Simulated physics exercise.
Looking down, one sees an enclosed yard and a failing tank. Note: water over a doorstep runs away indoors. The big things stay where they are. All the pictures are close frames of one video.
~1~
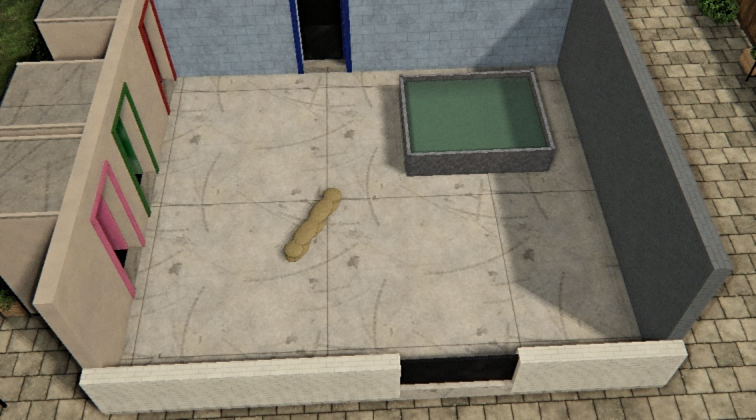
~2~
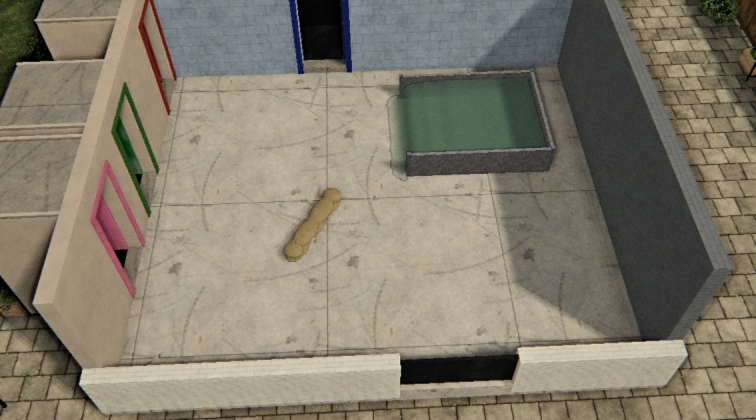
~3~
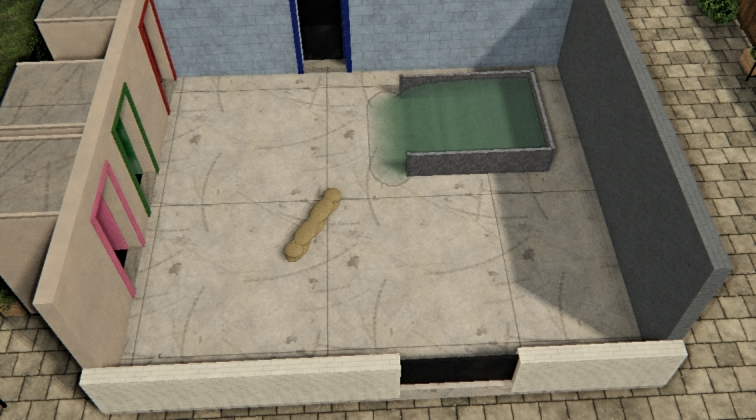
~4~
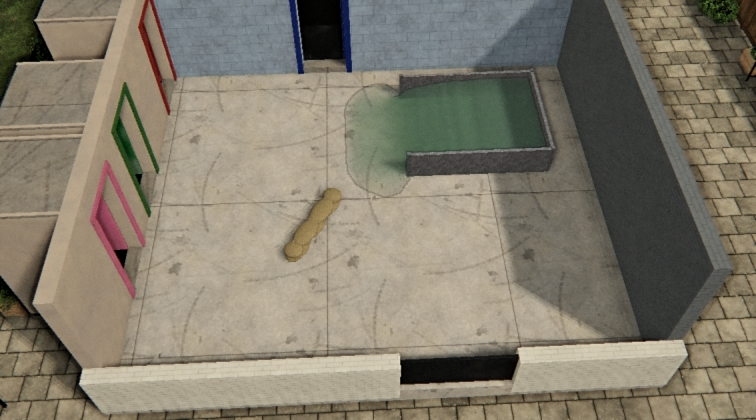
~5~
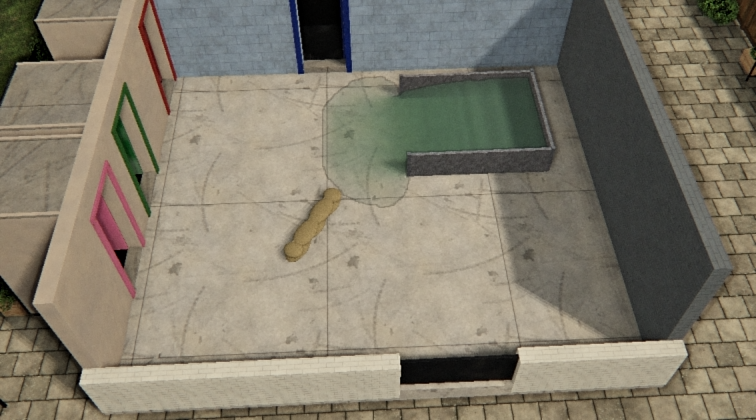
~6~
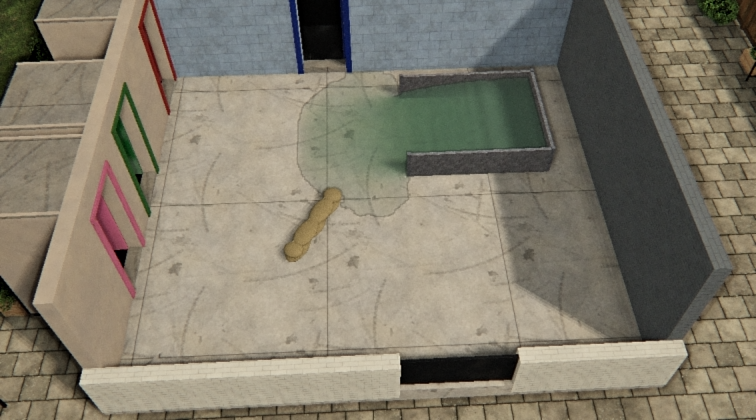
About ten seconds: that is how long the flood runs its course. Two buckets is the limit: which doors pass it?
My prediction: Green door: Exceeds two buckets; blue door: Within two buckets; pink door: Exceeds two buckets; red door: Exceeds two buckets.
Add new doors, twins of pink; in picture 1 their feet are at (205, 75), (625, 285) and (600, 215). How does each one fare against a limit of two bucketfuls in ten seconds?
In order: Tops the limit, stays within it, stays within it.
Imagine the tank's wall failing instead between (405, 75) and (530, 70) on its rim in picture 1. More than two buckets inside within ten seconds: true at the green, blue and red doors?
The green door remains within the limit, the blue door remains within the limit and the red door tops the limit.
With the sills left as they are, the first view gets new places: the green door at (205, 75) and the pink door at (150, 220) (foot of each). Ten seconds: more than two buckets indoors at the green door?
Note: Green one comes out above.
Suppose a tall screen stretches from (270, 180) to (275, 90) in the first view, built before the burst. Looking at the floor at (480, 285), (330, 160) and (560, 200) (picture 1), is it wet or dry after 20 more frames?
Log, spots one to three: Spared; swamped; spared.
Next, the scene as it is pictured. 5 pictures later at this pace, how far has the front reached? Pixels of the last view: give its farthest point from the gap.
I'd go with roughly (203, 128).
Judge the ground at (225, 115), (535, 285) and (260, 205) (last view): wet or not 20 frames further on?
Result, as listed: Wetted / not wetted / wetted.
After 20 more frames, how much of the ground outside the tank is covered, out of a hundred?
Near 50 in a hundred.
A moment on, water covers 25 % of the floor; the green door not reached, the blue door wet at the sill, nothing in, the pink door not reached, the red door not reached.
Next, water covers 40 % of the floor; the green door wet at the sill, nothing in, the blue door wet at the sill, nothing in, the pink door not reached, the red door wet at the sill, nothing in.
Then, water covers 50 % of the floor; the green door over two buckets in, the blue door wet at the sill, nothing in, the pink door under two buckets in, the red door over two buckets in.
Later, water covers 55 % of the floor; the green door far over two buckets in, the blue door wet at the sill, nothing in, the pink door over two buckets in, the red door far over two buckets in.
In the end, water covers 85 % of the floor; the green door far over two buckets in, the blue door wet at the sill, nothing in, the pink door over two buckets in, the red door far over two buckets in.
